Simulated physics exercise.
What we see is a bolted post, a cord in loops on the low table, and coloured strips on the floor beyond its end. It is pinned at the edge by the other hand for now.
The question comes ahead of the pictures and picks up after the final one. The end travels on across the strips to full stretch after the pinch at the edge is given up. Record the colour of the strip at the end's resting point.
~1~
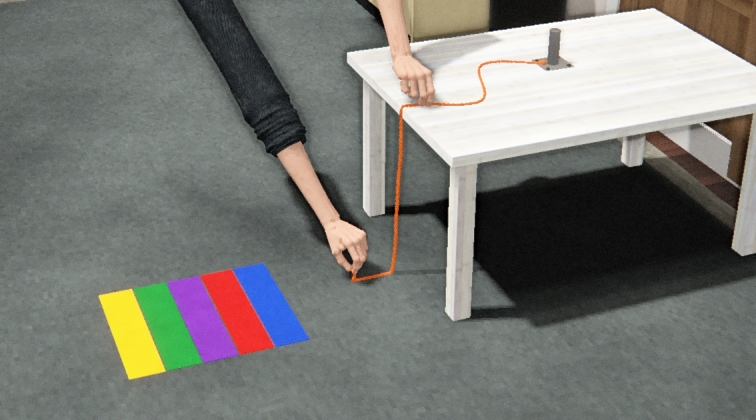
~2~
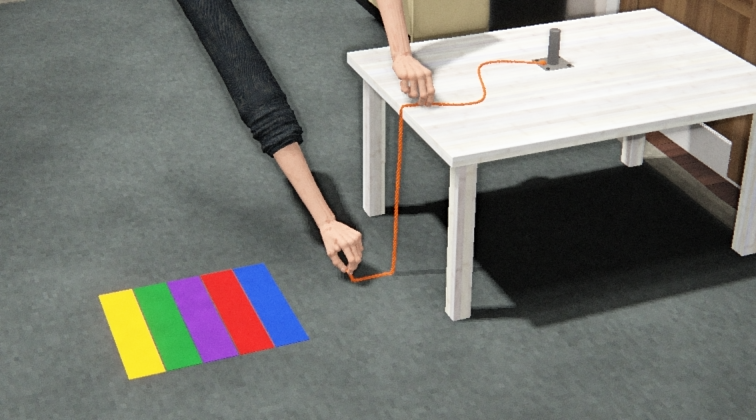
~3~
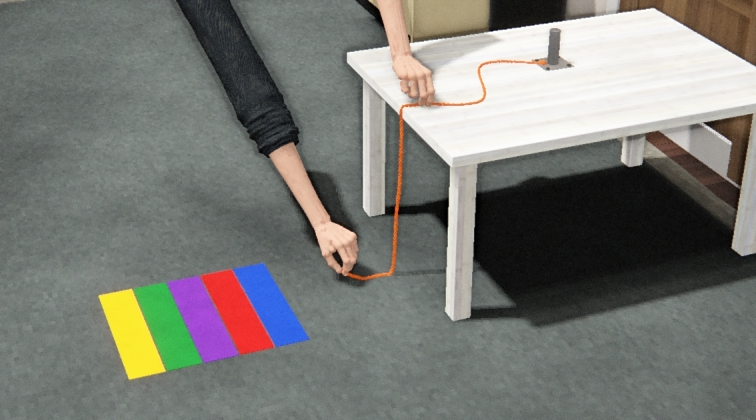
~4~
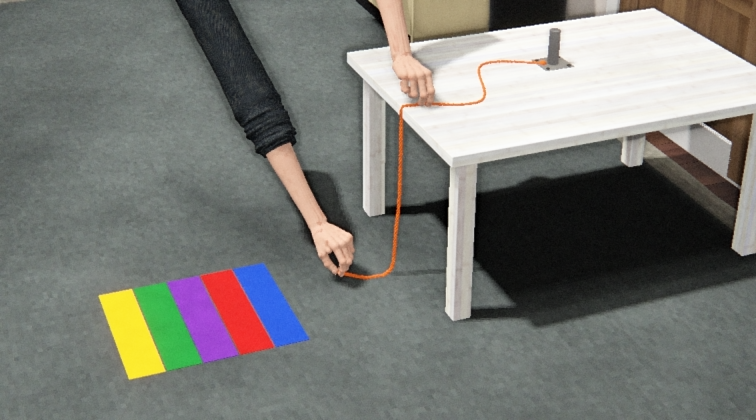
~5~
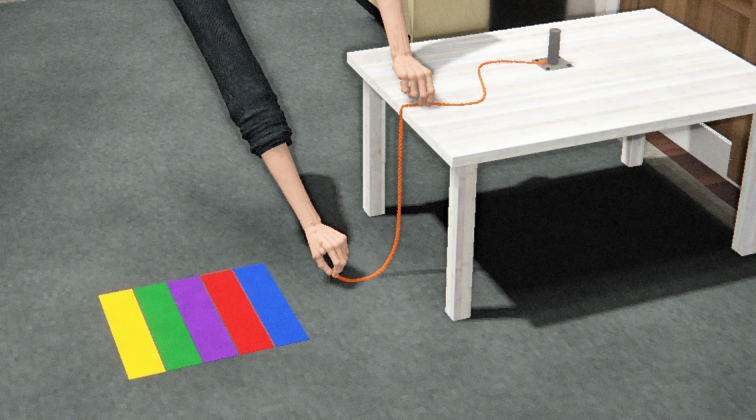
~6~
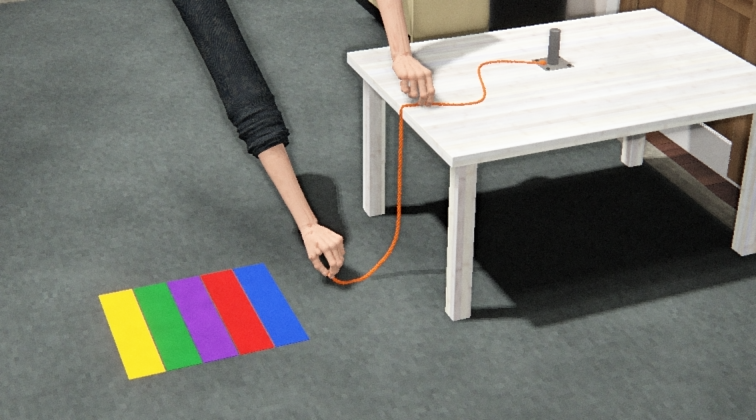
Resting point: Green strip.
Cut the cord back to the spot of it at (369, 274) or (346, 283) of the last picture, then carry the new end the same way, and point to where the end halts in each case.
Roughly (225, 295), then roughly (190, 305).
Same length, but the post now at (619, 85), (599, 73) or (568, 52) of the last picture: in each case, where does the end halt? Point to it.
It works out at around (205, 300), (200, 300) and (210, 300) for the three tries.
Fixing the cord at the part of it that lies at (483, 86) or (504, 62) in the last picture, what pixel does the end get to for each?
Around (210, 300), then around (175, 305).
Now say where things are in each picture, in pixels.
The first frame shows end (352, 269); blue (284, 328); red (250, 336); purple (214, 344); green (178, 351); yellow (141, 359).
The second frame shows end (347, 270); cord through (510, 62) (481, 80) (461, 105) (401, 125) (397, 198) (394, 262).
The third frame shows end (342, 271).
The fourth frame shows end (339, 272); cord through (510, 62) (481, 80) (461, 105) (401, 125) (399, 198) (393, 262).
The fifth frame shows end (333, 273).
The sixth frame shows end (329, 274); cord through (510, 62) (481, 80) (461, 105) (401, 125) (399, 198) (383, 261).
Early on, end near (222, 296); over red.
Midway, end near (185, 304); over purple.
At the end of the slack, end near (162, 308); over green. It halts on the green strip.
